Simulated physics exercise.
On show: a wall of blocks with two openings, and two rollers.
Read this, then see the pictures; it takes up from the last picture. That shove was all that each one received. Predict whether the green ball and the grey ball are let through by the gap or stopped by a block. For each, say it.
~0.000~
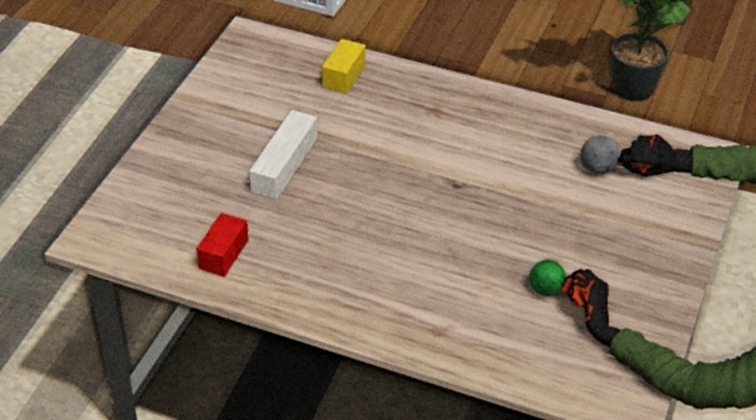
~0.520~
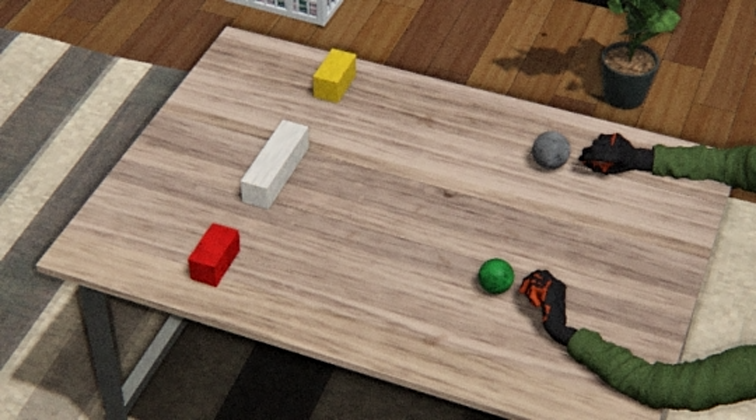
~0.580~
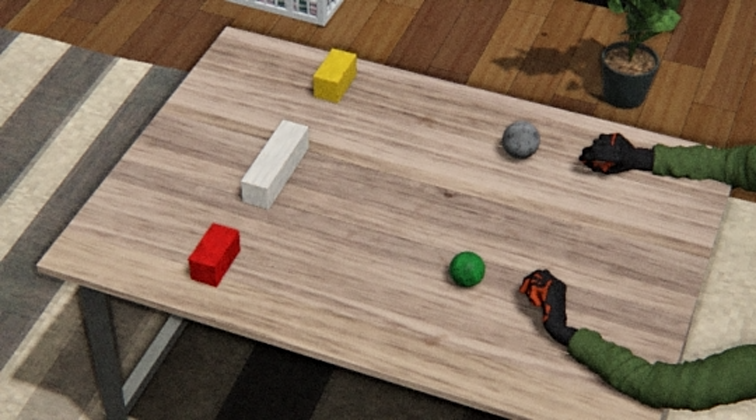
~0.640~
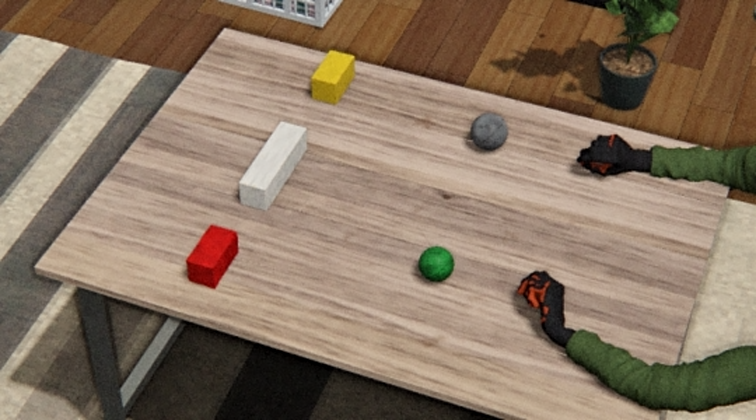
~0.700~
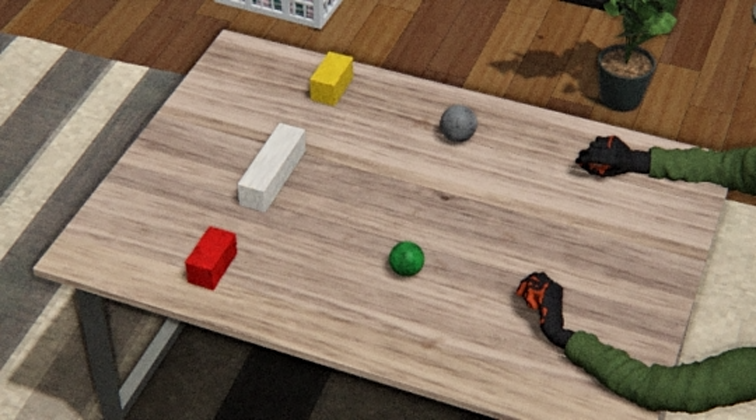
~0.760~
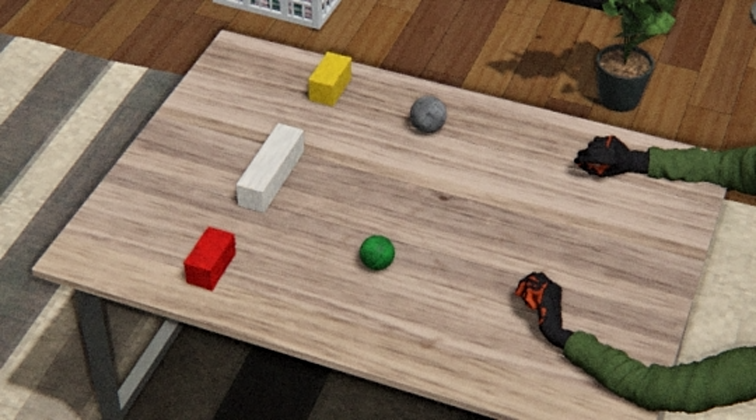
My call: The green ball is let through, the grey ball is stopped.
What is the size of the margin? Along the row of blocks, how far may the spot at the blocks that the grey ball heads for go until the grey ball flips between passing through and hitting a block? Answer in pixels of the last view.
Shift: 16 px, direction down.
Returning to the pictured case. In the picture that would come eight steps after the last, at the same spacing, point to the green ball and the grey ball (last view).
About (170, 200), and the other about (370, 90).
After 1.08 s, green ball heading on near (233, 220); grey ball coming back near (364, 89).
After 1.56 s, green ball heading on near (40, 198); grey ball coming back near (379, 82).
After 1.98 s, green ball heading on; grey ball coming back near (388, 78).
In the end (2.3 s), the green ball passes through its gap; the grey ball hits a block, near (394, 75).
